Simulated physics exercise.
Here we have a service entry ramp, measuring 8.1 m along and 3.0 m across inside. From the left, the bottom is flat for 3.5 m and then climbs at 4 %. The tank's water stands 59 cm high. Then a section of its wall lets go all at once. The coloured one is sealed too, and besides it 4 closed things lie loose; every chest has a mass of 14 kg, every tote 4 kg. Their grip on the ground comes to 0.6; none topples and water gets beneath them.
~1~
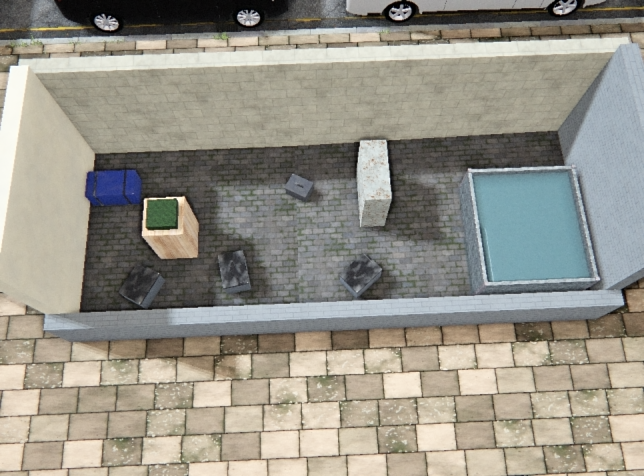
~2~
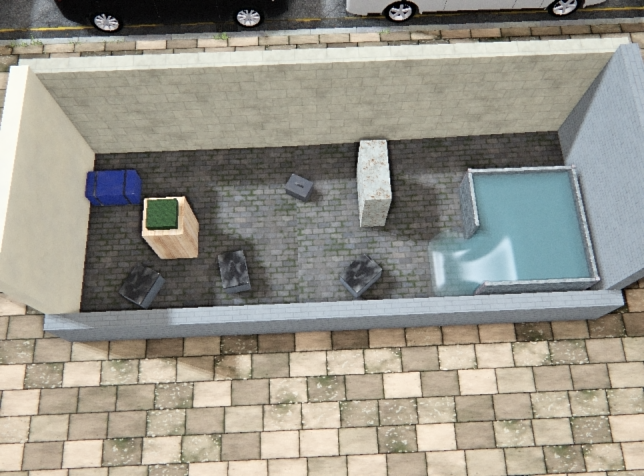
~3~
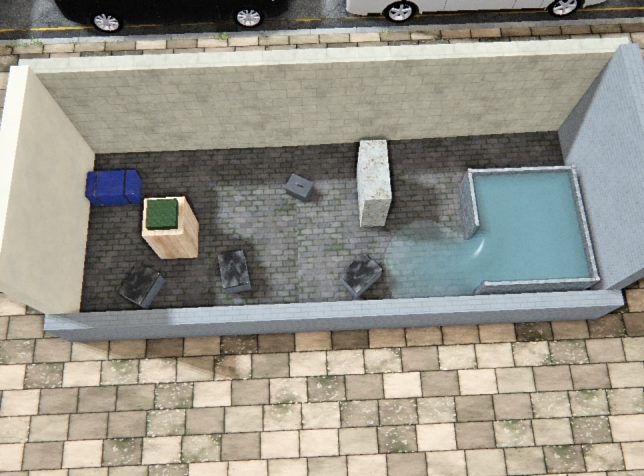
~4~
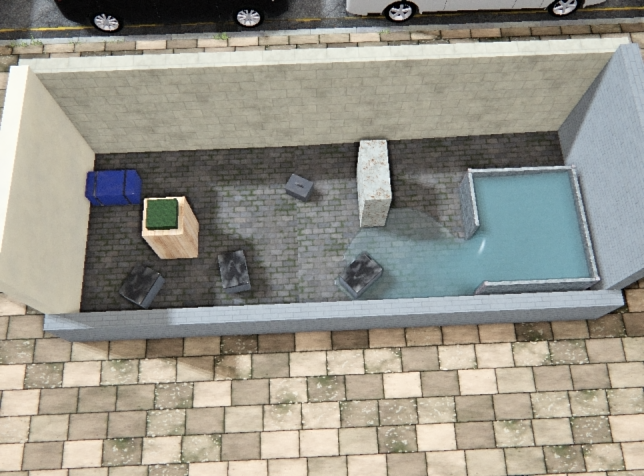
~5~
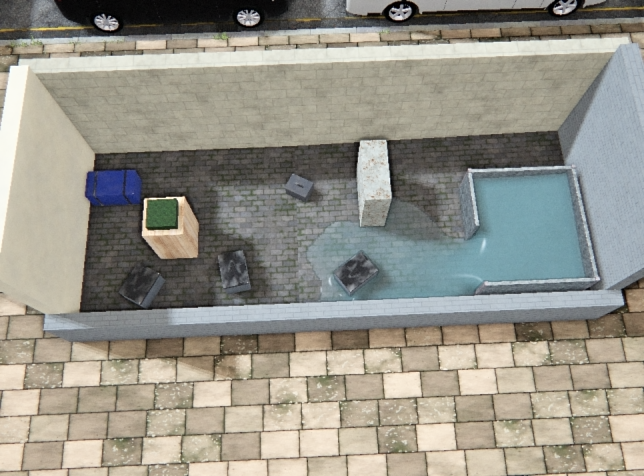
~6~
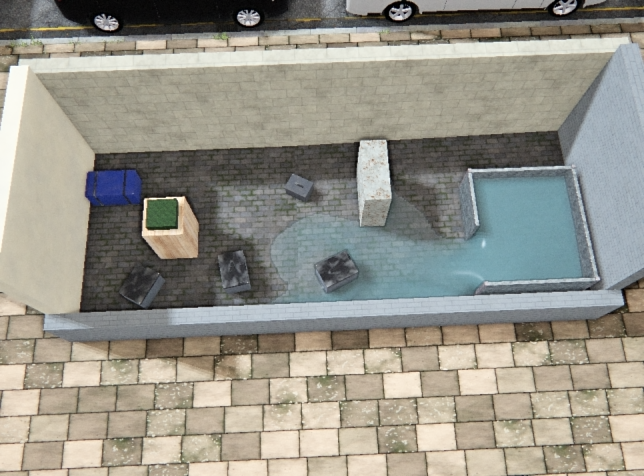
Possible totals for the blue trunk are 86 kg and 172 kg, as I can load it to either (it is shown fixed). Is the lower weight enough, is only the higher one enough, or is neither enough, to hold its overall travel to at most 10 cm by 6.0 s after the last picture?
Only the bigger mass keeps it in check.
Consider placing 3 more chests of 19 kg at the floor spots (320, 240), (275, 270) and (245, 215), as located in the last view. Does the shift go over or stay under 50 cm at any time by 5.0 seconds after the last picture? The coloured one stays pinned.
Well, in turn it's beyond that, then beyond that, and finally beyond that.
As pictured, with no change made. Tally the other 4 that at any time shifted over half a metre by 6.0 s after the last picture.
3 in all.
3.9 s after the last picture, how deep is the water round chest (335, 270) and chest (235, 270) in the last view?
Depths: Near 19 cm, then near 20 cm.
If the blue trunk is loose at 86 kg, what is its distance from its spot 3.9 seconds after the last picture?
Close to 60 centimetres.
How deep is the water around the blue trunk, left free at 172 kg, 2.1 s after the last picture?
9 cm, roughly.
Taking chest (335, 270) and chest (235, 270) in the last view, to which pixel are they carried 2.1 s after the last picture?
Estimated pixels: (175, 155) and (93, 276).
Then, 0.4 s after the last picture the blue trunk would be 0 cm from its start with 86 kg and 0 cm from its start with 172 kg; 0 cm of water round it then.
Then, 2.1 s after the last picture the blue trunk would be 0 cm from its start with 86 kg and 0 cm from its start with 172 kg; 9 cm of water round it then.
Then, 3.9 s after the last picture the blue trunk would be 65 cm from its start with 86 kg and 0 cm from its start with 172 kg; 23 cm of water round it then.
Then, 6.0 s after the last picture the blue trunk would be 79 cm from its start with 86 kg and 0 cm from its start with 172 kg; 14 cm of water round it then.
